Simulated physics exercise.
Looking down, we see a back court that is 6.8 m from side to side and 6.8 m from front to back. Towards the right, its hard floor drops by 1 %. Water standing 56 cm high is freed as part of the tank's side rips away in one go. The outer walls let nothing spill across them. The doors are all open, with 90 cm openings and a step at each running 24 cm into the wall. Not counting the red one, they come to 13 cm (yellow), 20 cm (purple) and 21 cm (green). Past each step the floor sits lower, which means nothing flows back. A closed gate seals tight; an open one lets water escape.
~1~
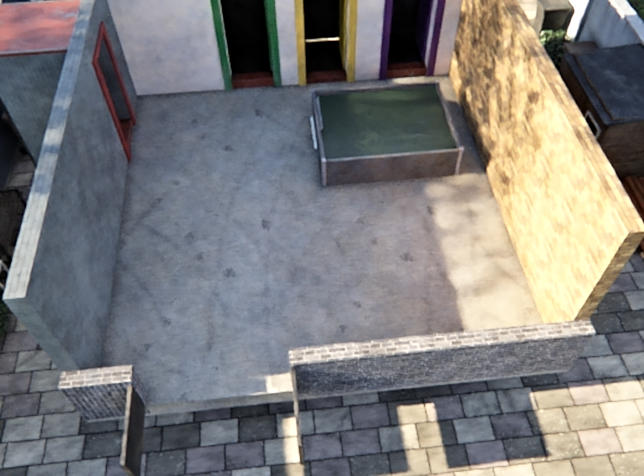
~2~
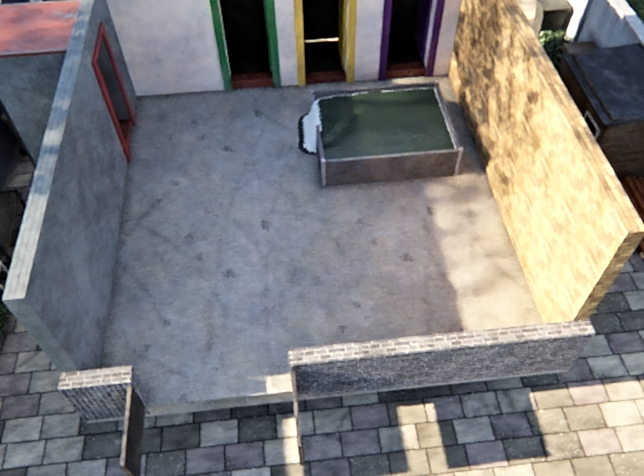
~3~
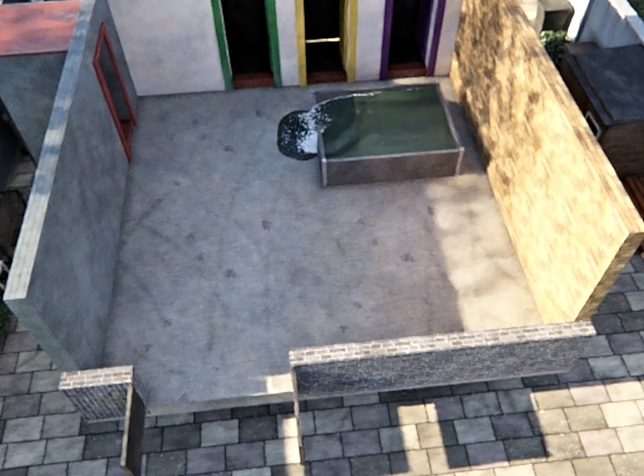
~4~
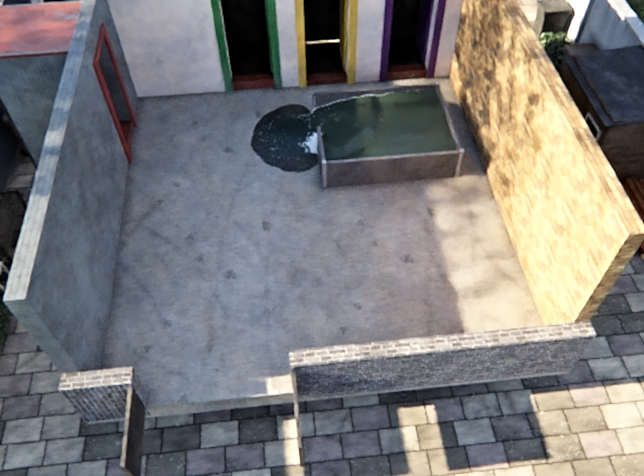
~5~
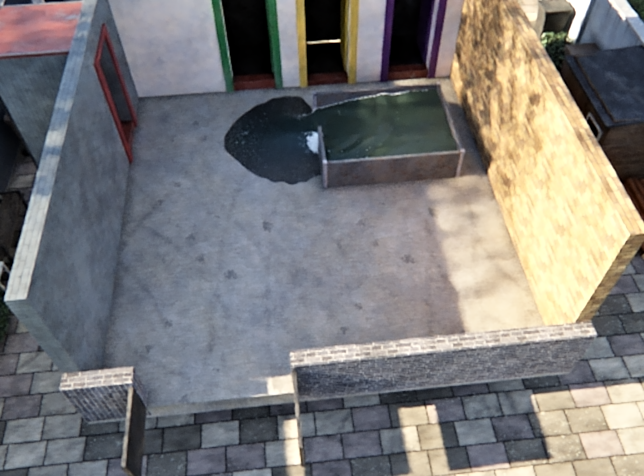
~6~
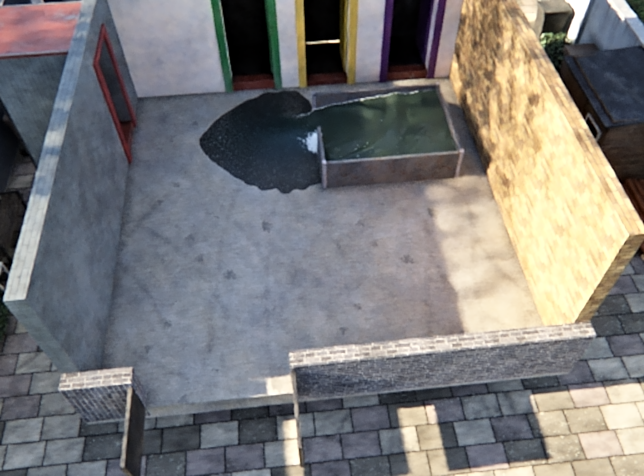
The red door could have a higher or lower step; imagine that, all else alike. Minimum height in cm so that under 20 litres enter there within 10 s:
17 cm.
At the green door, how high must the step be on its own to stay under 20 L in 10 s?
For green, a step near 11.5 cm.
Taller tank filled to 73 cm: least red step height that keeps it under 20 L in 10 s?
Step height: Approx. 24 cm.
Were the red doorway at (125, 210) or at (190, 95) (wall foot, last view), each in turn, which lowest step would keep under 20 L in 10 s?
9.0 and 14.5 cm.
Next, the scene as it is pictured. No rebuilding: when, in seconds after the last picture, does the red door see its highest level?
The depth peaks at about 2.0 seconds.
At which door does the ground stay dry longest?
I'd say the purple one.
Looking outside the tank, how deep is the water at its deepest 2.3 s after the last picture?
Roughly 30 cm.
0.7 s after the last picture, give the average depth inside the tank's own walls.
I'd put it at some 44 centimetres on average.
Then, 0.7 s after the last picture water covers 25 % of the floor, deepest (33 cm) near (313, 134); 13 cm at the red door, 0 litres in over its 18 cm step.
Then, 2.3 s after the last picture water covers 30 % of the floor, deepest (30 cm) near (172, 104); 24 cm at the red door, 4 litres in over its 18 cm step.
Then, 9.3 s after the last picture water covers 80 % of the floor, deepest (10 cm) near (240, 94); 6 cm at the red door, 13 litres in over its 18 cm step.
At the red door as built, the water peaked near 24 cm, 2.1 s after the last picture.
With a step of 15 cm, 34 litres would have come in within the 10 s; with 20 cm, 6 litres. So under 20 litres takes about 17 cm.
